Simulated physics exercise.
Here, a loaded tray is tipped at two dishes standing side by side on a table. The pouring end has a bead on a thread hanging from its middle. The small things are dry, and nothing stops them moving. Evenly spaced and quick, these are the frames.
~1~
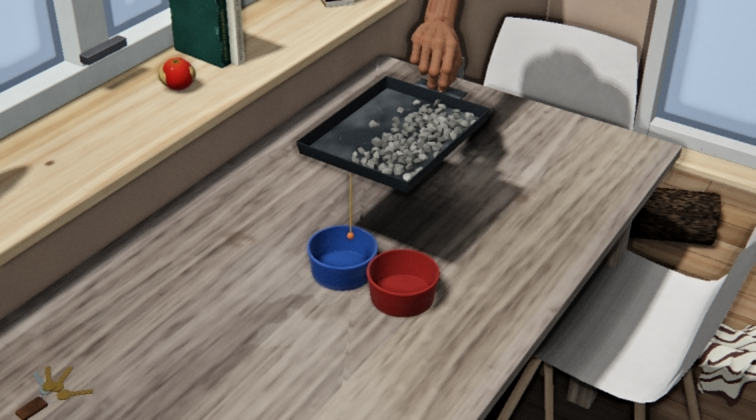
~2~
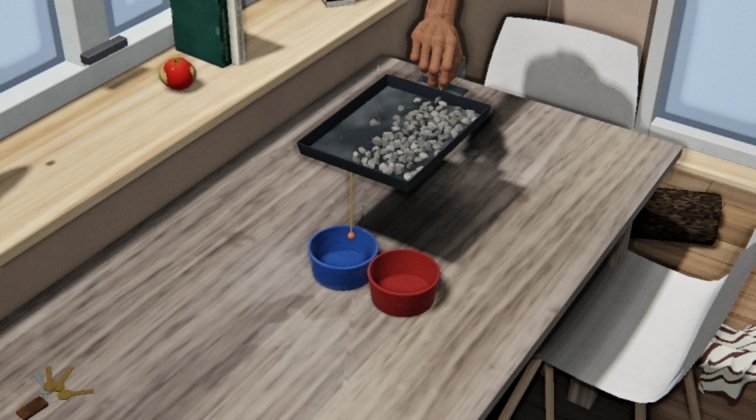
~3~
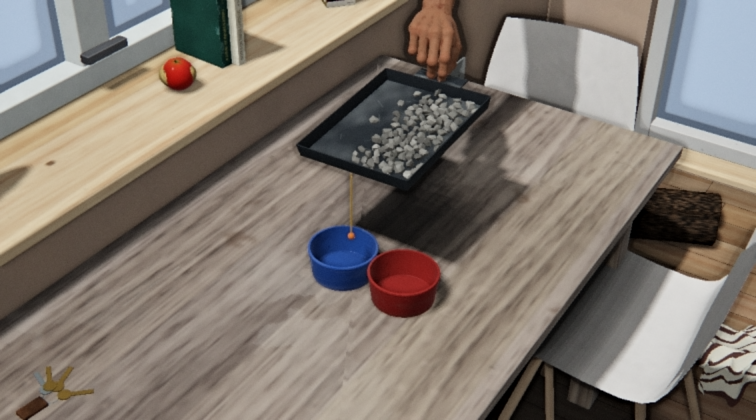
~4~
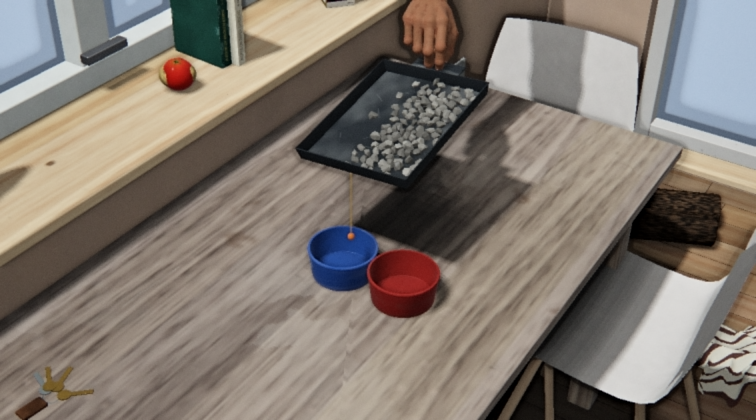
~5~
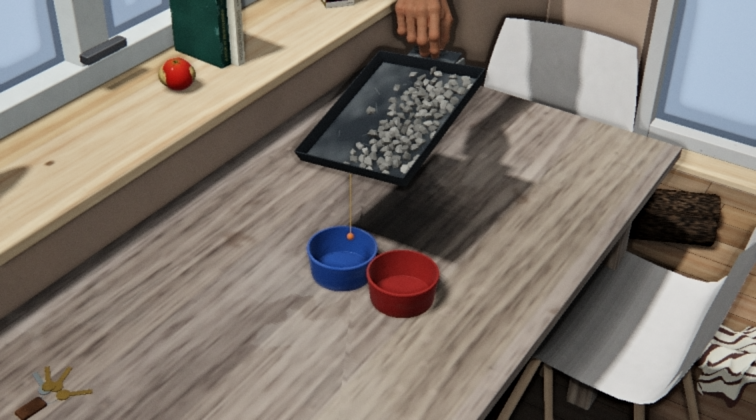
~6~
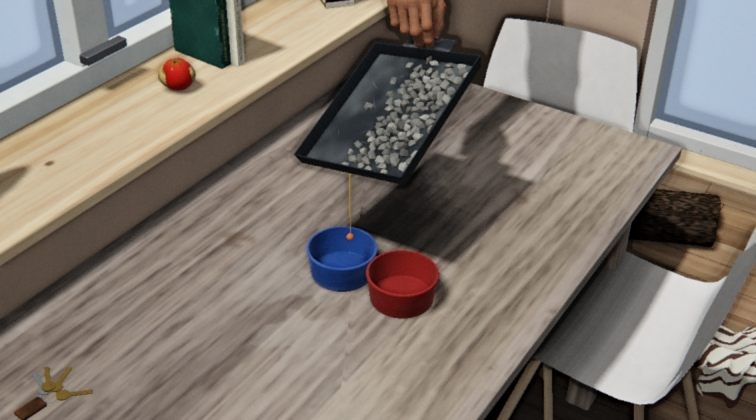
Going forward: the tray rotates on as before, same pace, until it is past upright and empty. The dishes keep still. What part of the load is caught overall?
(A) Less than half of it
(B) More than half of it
A.
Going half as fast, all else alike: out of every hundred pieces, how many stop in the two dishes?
Near 20 in a hundred.
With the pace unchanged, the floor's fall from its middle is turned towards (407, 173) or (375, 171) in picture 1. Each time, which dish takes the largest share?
Note: Place 1, the dish at the right; place 2, the dish at the right.
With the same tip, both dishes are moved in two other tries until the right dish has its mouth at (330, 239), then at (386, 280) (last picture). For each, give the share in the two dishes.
First try: Roughly 60 per cent; second try: Roughly 30 per cent.
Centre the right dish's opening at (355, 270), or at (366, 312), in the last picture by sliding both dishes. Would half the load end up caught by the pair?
For the two tries in order: Exceeding half, not as much as half.
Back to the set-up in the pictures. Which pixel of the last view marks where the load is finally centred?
I'd place the middle at about (284, 255).
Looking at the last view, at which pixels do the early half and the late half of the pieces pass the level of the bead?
It goes through near (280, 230) first, then near (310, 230).
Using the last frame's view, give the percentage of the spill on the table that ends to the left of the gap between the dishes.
Share on the left: Near 100 %.
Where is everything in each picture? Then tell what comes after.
Corners of the pouring end at (300, 141) and (407, 180), level; middle of the load at (411, 141), bits of gravel; left dish at (323, 274); right dish at (384, 300); bead on its thread at (351, 236), in the first frame.
Corners of the pouring end at (300, 142) and (407, 180), level; middle of the load at (411, 140), in the second frame.
Corners of the pouring end at (299, 144) and (406, 179), tipped barely, lowest at the left corner; middle of the load at (411, 136), in the third frame.
Corners of the pouring end at (298, 147) and (405, 177), tipped a little, lowest at the left corner; middle of the load at (410, 130), in the fourth frame.
Corners of the pouring end at (297, 150) and (402, 176), tipped clearly, lowest at the left corner; middle of the load at (407, 124), in the fifth frame.
Corners of the pouring end at (297, 153) and (400, 175), tipped clearly, lowest at the left corner; middle of the load at (405, 119); left dish at (323, 275); right dish at (384, 301), in the sixth frame.
Soon after the last picture, tray tipped steeply; nearly all on the tray; a stray few in the air.
A little later, tray tipped past a quarter turn; about a quarter on the tray; a small part in the left dish; about two thirds outside both; a small part in the air.
Later still, tray tipped past a quarter turn; about a quarter in the left dish; most outside both.
At rest, tray tipped past a quarter turn; none in the right dish; about a quarter in the left dish; most outside both.
